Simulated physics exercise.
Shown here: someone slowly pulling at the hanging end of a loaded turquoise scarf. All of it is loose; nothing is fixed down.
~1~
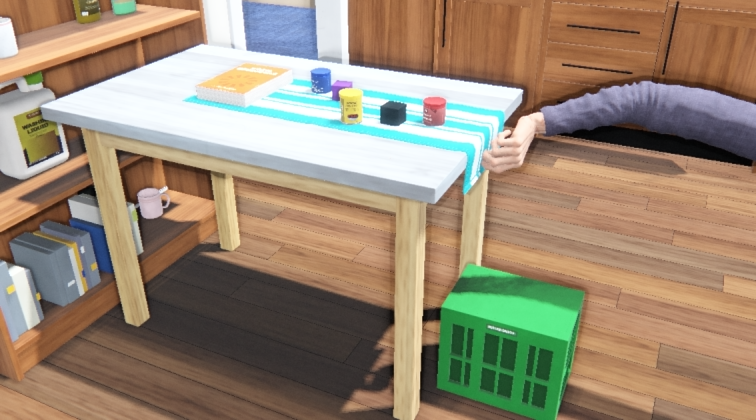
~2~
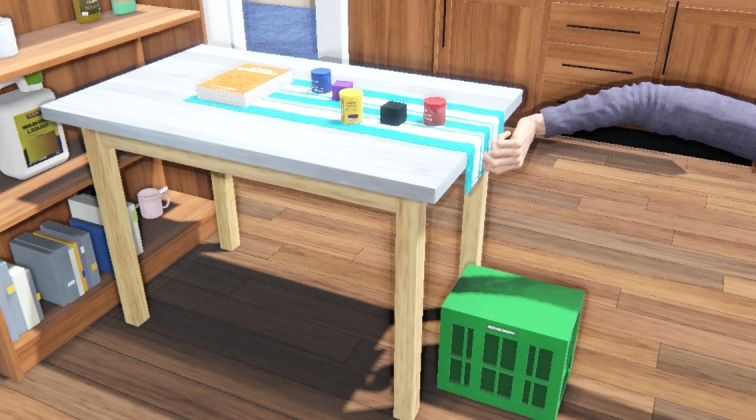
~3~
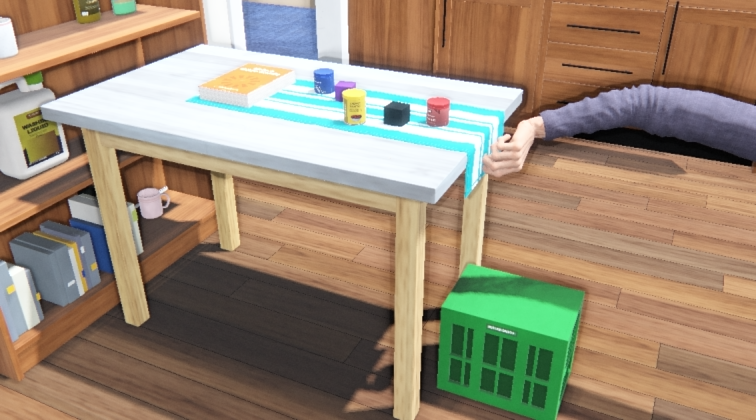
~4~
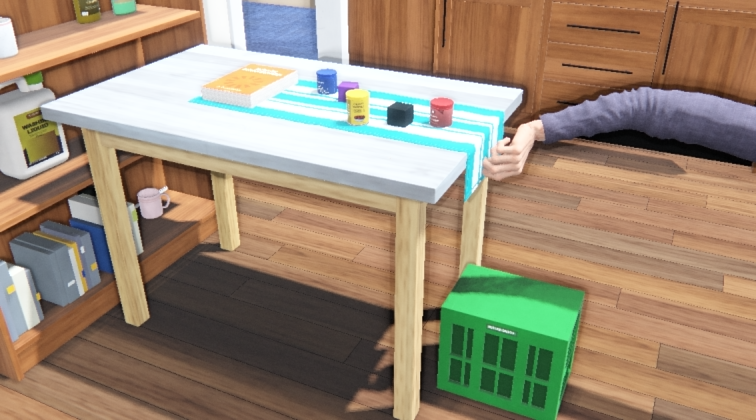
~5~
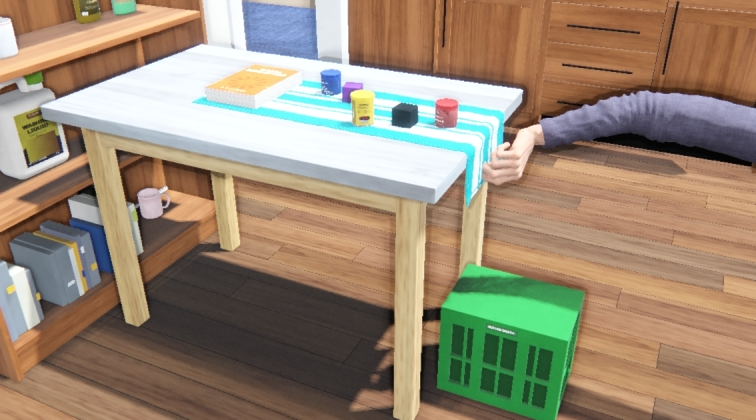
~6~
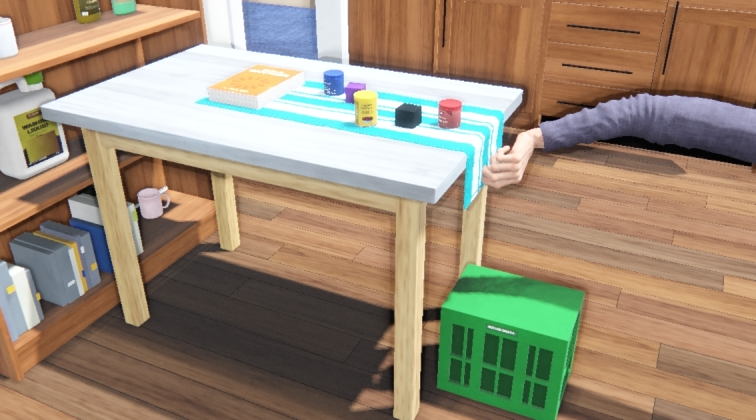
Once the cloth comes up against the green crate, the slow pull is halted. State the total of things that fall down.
The total lost is three.
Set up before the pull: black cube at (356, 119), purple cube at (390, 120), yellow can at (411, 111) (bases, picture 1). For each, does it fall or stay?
The black cube ends up off; the purple cube ends up off; the yellow can ends up off.
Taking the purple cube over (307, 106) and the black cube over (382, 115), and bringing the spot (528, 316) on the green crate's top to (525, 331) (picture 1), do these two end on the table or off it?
Here's what happens: The purple cube remains aboard, the black cube leaves its perch.
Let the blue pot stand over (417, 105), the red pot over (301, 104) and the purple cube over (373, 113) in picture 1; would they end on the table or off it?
Blue pot dropped, red pot kept, purple cube dropped.
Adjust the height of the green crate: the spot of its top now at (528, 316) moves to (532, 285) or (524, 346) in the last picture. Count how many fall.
The first gives 2, the second 4.
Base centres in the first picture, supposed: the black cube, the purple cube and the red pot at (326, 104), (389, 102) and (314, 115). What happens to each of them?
Outcome: The black cube is still in place, the purple cube is gone, the red pot is still in place.
A little later, hem near (481, 233); red pot gone.
Next, hem near (480, 274); red pot and black cube gone.
When it is over, hem on the crate; red pot, black cube and yellow can gone. The table loses three.
